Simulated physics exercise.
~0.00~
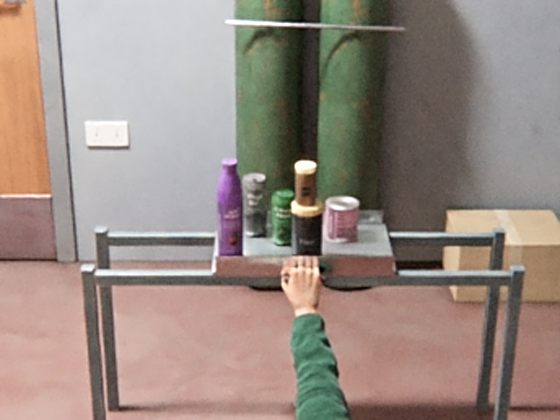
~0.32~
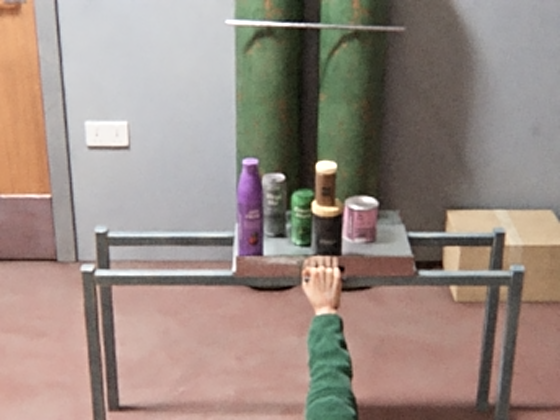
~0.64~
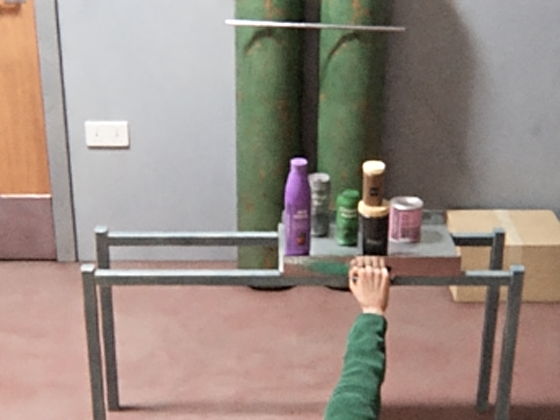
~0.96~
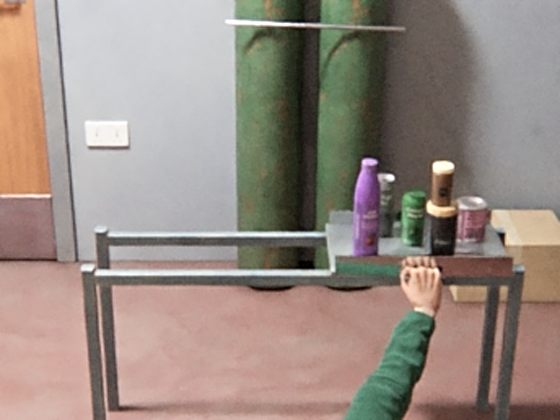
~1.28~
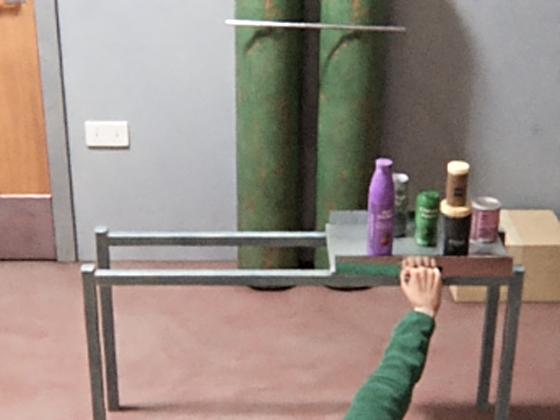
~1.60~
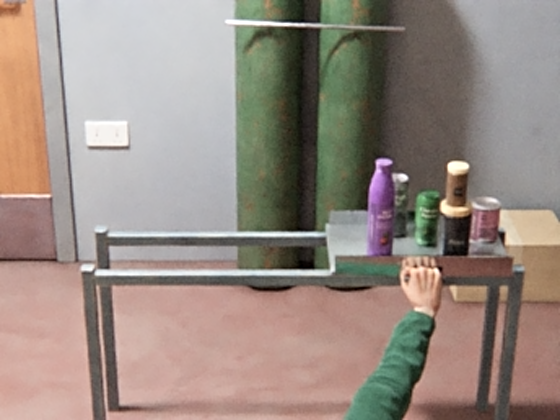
Tray of bottles and cans sliding right along a metal frame, pushed by a green-sleeved hand, and stopping with everything upright.
